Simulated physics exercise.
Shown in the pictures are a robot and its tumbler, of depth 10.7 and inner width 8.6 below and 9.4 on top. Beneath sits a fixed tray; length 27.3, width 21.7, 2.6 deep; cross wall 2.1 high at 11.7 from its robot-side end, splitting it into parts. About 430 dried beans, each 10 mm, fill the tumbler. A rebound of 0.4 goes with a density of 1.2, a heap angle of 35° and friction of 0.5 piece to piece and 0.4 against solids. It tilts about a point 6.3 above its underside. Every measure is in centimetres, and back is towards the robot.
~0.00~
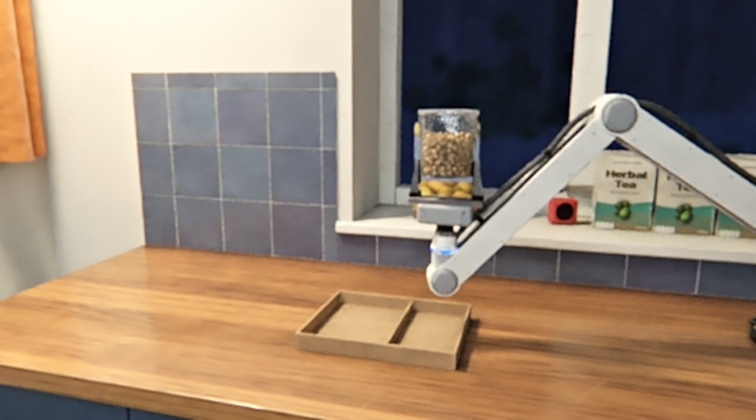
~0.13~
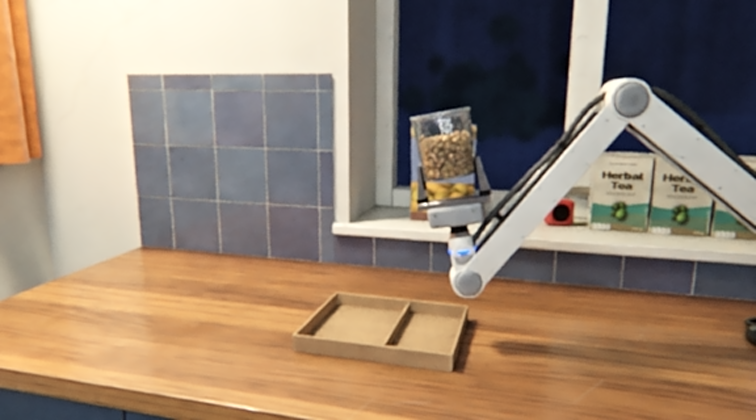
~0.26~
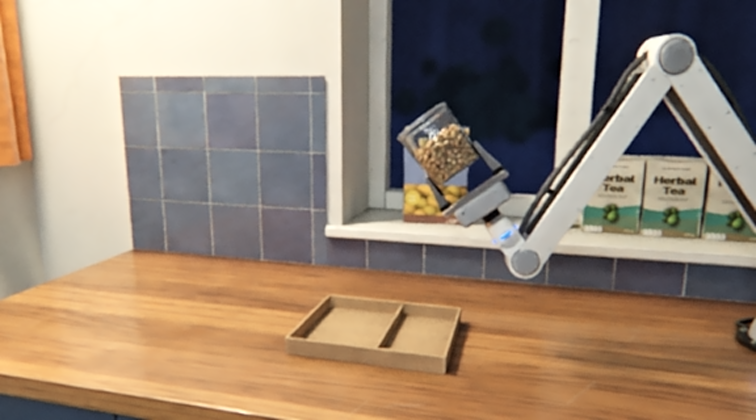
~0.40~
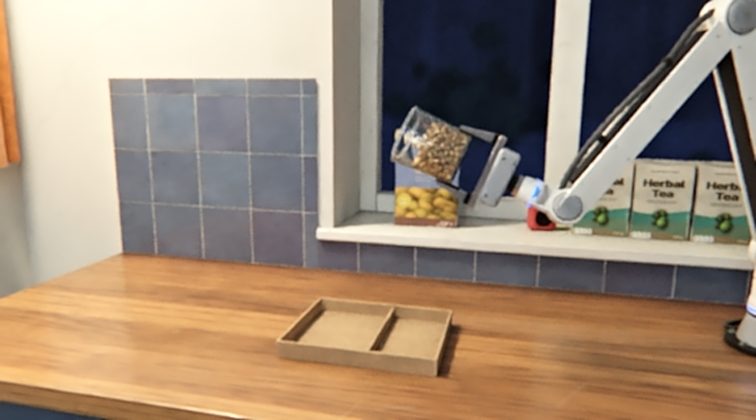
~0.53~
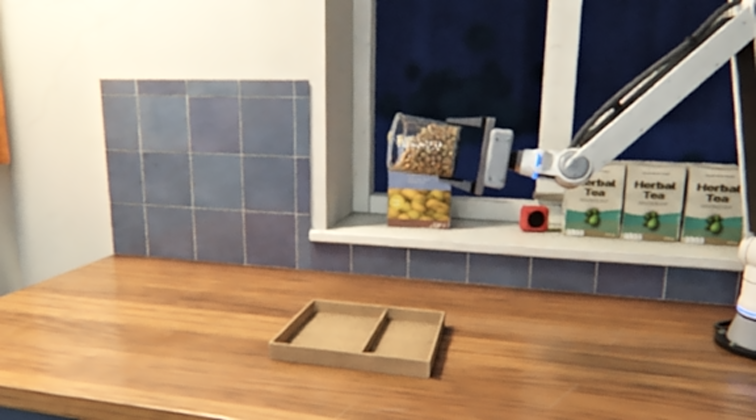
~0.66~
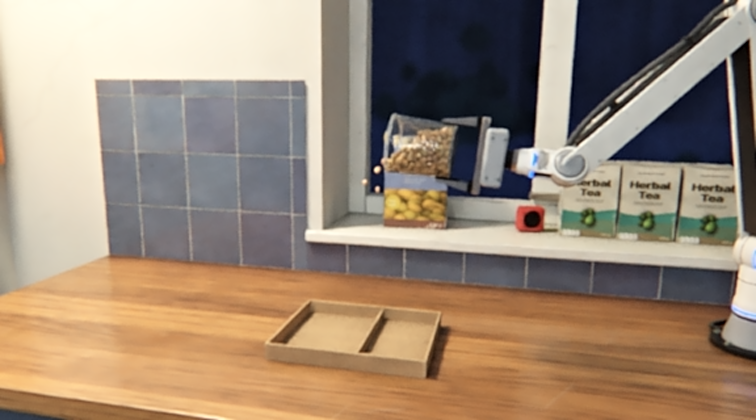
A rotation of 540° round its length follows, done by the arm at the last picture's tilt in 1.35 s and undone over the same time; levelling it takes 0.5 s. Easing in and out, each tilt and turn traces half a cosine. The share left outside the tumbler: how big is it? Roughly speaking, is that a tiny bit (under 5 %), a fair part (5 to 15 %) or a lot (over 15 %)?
I'd say a lot, over 15 %.
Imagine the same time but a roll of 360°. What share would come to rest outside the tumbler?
It would be roughly 60 percent.
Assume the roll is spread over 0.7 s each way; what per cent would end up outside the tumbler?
In that case some 35 per cent.
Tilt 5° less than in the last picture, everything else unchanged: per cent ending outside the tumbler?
In that case I'd say some 40 per cent.
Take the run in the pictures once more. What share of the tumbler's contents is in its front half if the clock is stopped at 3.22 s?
Reading: Roughly 20 percent.
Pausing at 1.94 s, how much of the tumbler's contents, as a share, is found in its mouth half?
Around 40 percent.
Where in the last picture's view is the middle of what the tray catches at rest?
I'd mark it about (335, 336) in the last picture.
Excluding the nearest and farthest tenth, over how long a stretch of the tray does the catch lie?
Spread length: Close to 12 cm.
By 1.94 s, tipped 84°, highest piece 39 above the table; 255 in the tumbler, 146 in the far-side part, 4 in the robot-side part, 4 on the table or floor, 21 in flight or on a rim.
By 3.22 s, tipped 84°, highest piece 38 above the table; 236 in the far-side part, 163 in the tumbler, 11 in the robot-side part, 7 on the table or floor, 13 in flight or on a rim.
By 4.06 s, upright, highest piece 37 above the table; 253 in the far-side part, 154 in the tumbler, 16 in the robot-side part, 7 on the table or floor.
By 4.76 s, upright, highest piece 36 above the table; 253 in the far-side part, 154 in the tumbler, 16 in the robot-side part, 7 on the table or floor.
Final count, 253 in the far-side part, 154 in the tumbler, 16 in the robot-side part, 7 on the table or floor. That is 64 % outside the tumbler.
